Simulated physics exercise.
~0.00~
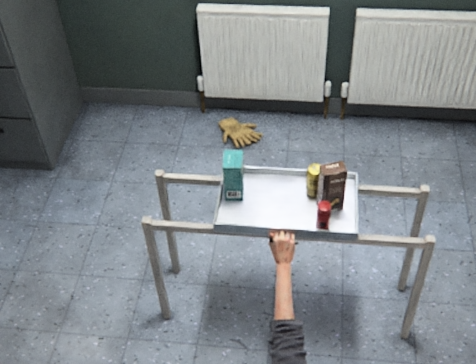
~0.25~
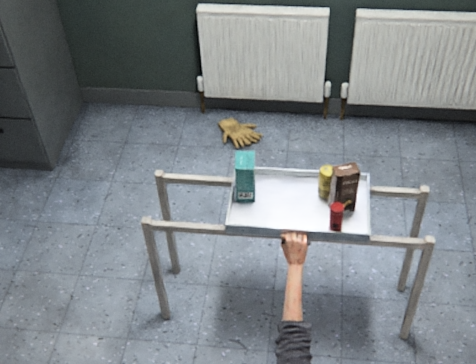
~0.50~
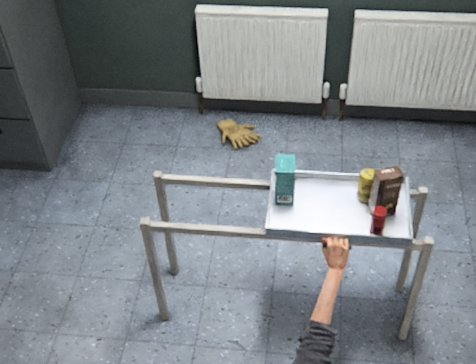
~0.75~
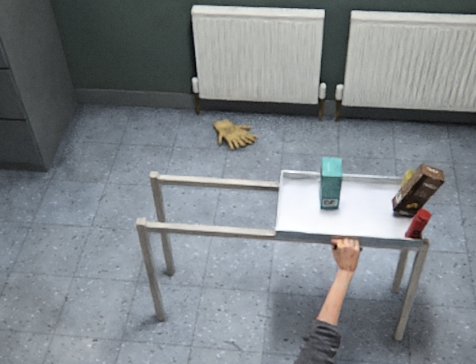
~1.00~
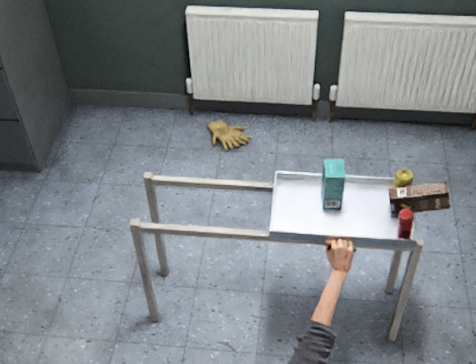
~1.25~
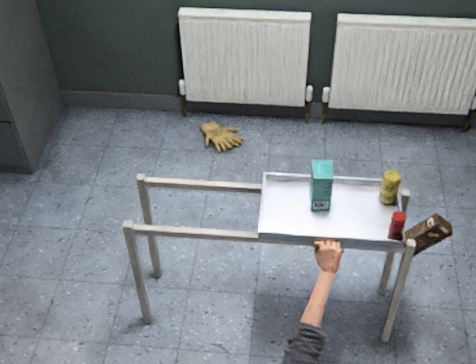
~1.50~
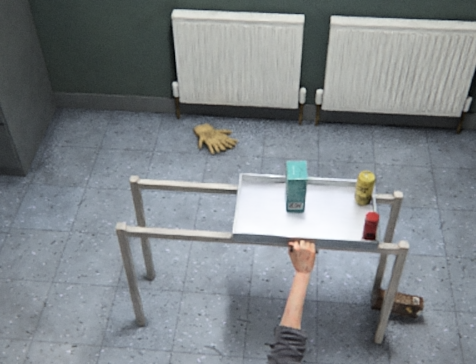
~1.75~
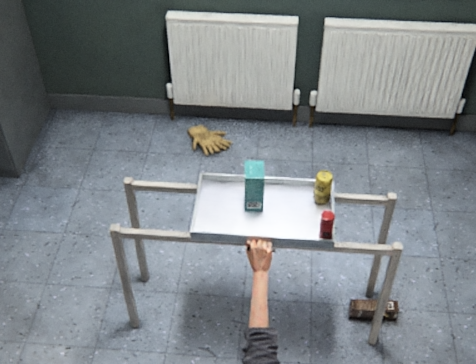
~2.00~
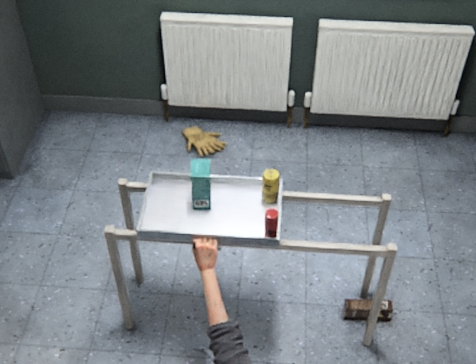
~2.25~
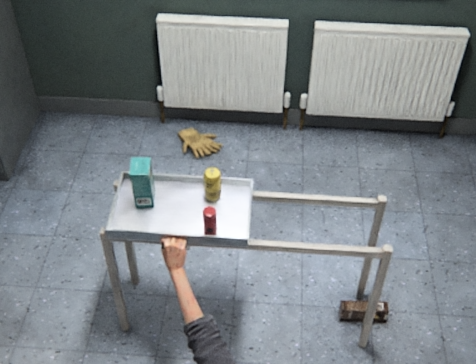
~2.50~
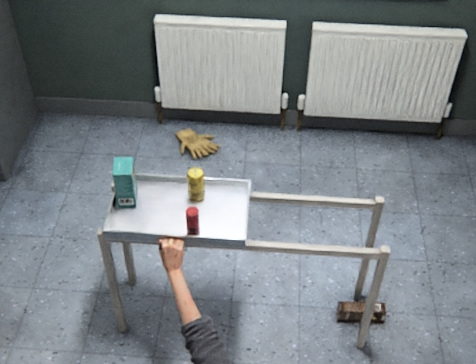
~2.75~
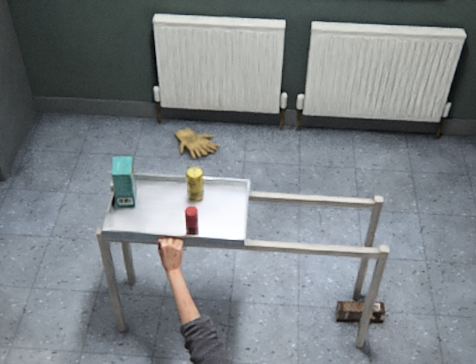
At the start, a hand grips the front of a white tray on a metal frame, with a turquoise carton, a yellow can, a red shaker and a brown carton standing on it. The hand moves the tray right until it reaches the end of the frame. There the brown carton and red shaker tilt, and the brown carton tips over the edge while the shaker rights itself. As the tray travels back left, the brown carton drops to the floor. The tray stops at the left end, the other three items still upright on it.
